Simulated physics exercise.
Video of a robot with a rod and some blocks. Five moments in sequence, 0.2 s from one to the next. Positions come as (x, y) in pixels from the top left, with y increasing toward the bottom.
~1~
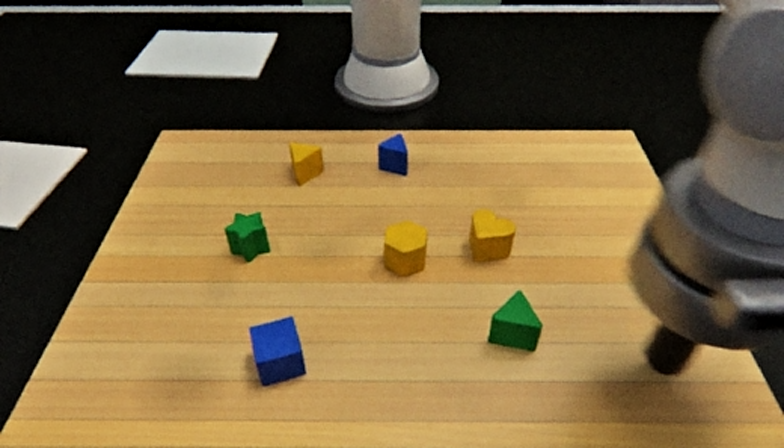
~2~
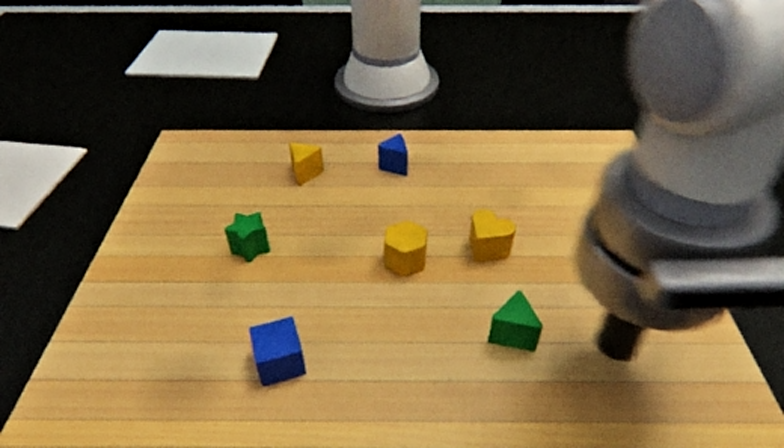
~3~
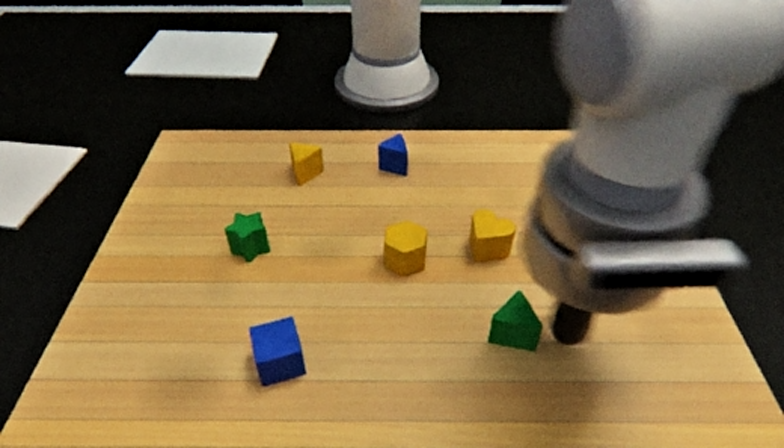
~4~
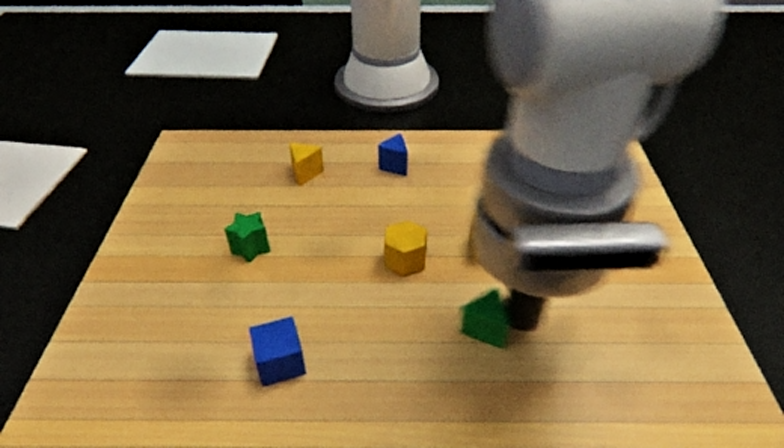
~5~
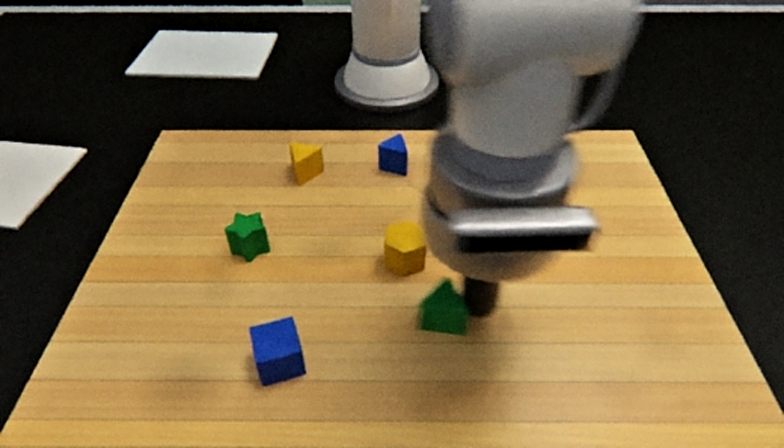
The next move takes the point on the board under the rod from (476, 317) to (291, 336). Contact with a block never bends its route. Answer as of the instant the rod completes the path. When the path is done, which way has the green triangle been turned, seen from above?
Clockwise from above.
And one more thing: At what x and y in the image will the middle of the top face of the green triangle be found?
The middle of its upper face will lie at (262, 295).
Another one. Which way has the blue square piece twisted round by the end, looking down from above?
From above, it turns counterclockwise.
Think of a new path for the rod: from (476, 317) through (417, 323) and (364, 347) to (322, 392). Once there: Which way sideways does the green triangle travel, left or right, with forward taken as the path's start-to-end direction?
The answer is right.
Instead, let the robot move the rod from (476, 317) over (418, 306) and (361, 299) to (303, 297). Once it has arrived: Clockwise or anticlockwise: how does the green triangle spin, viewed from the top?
The twist is anticlockwise.
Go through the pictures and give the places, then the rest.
Rod's lower end at (664, 360); blue square piece at (275, 339); yellow six-sided block at (406, 235); green triangle at (518, 311), in the first picture.
Rod at (615, 345); blocks still, in the second picture.
Rod at (568, 331); blocks still, in the third picture.
Rod at (523, 318); green triangle at (490, 306), in the fourth picture.
Rod at (479, 304); blue square piece at (275, 339); yellow six-sided block at (406, 235); green triangle at (445, 297), in the fifth picture.
What follows on the original path. One third of the way, rod at (416, 310); green triangle at (382, 296), turned 25° clockwise.
Two thirds of the way, rod at (352, 317); green triangle at (317, 299), turned 45° clockwise.
At the end, rod at (289, 323); blue square piece at (256, 342), turned 50° anticlockwise; yellow six-sided block still; green triangle at (262, 295), turned 55° clockwise.
